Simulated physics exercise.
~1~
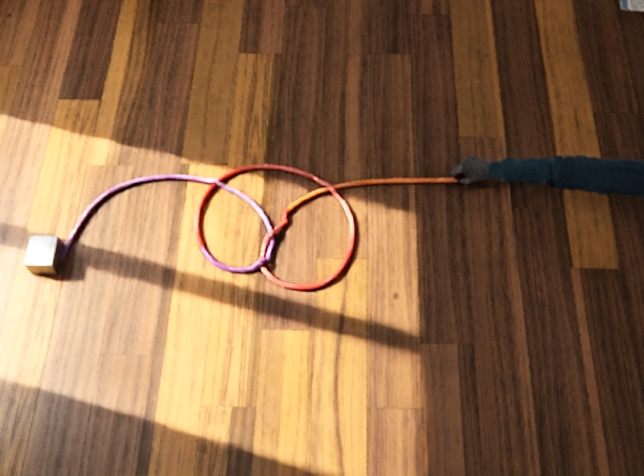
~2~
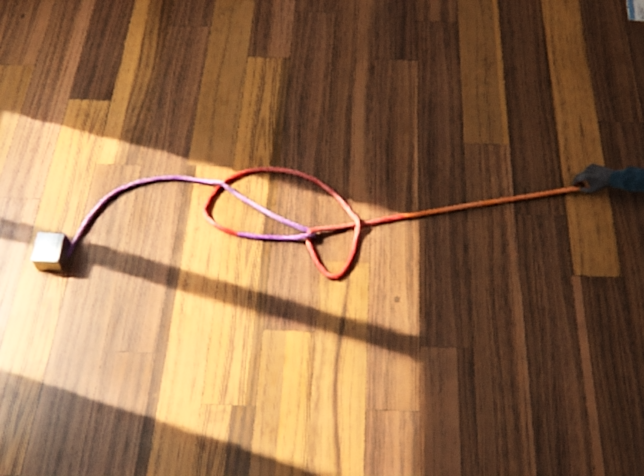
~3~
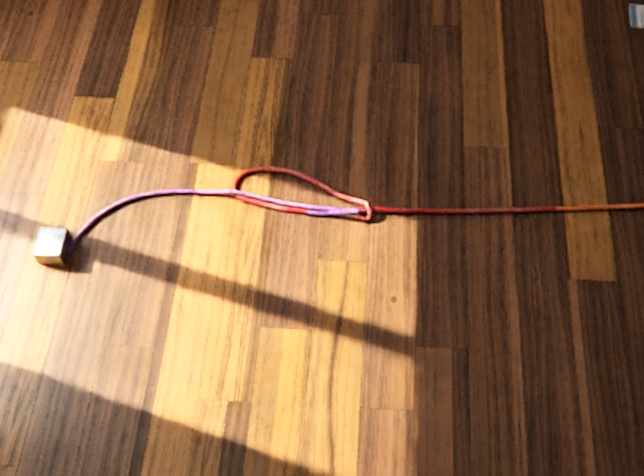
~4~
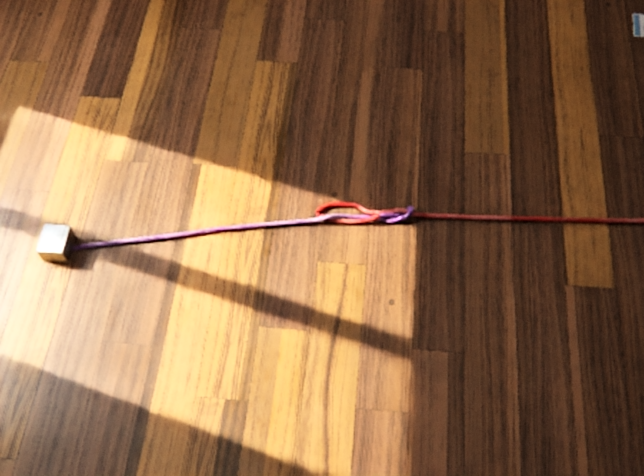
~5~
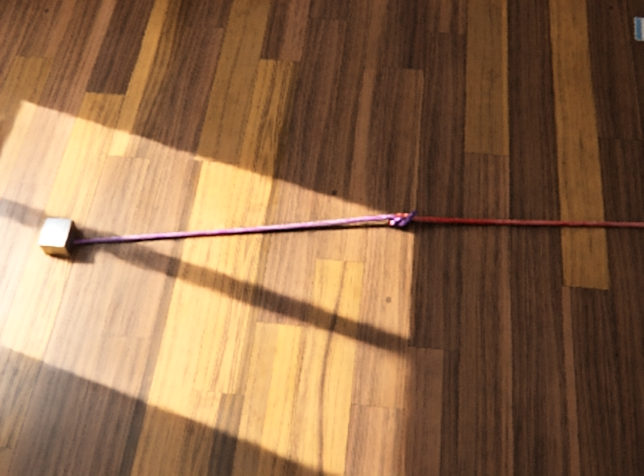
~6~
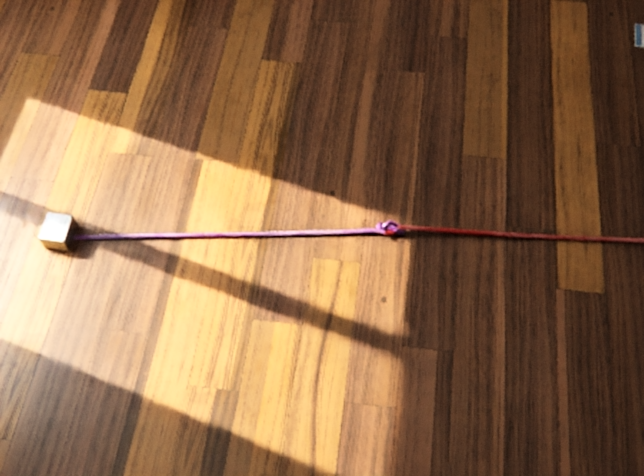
A looped rope on a wooden floor is pulled right by a hand and tightens into a small knot.
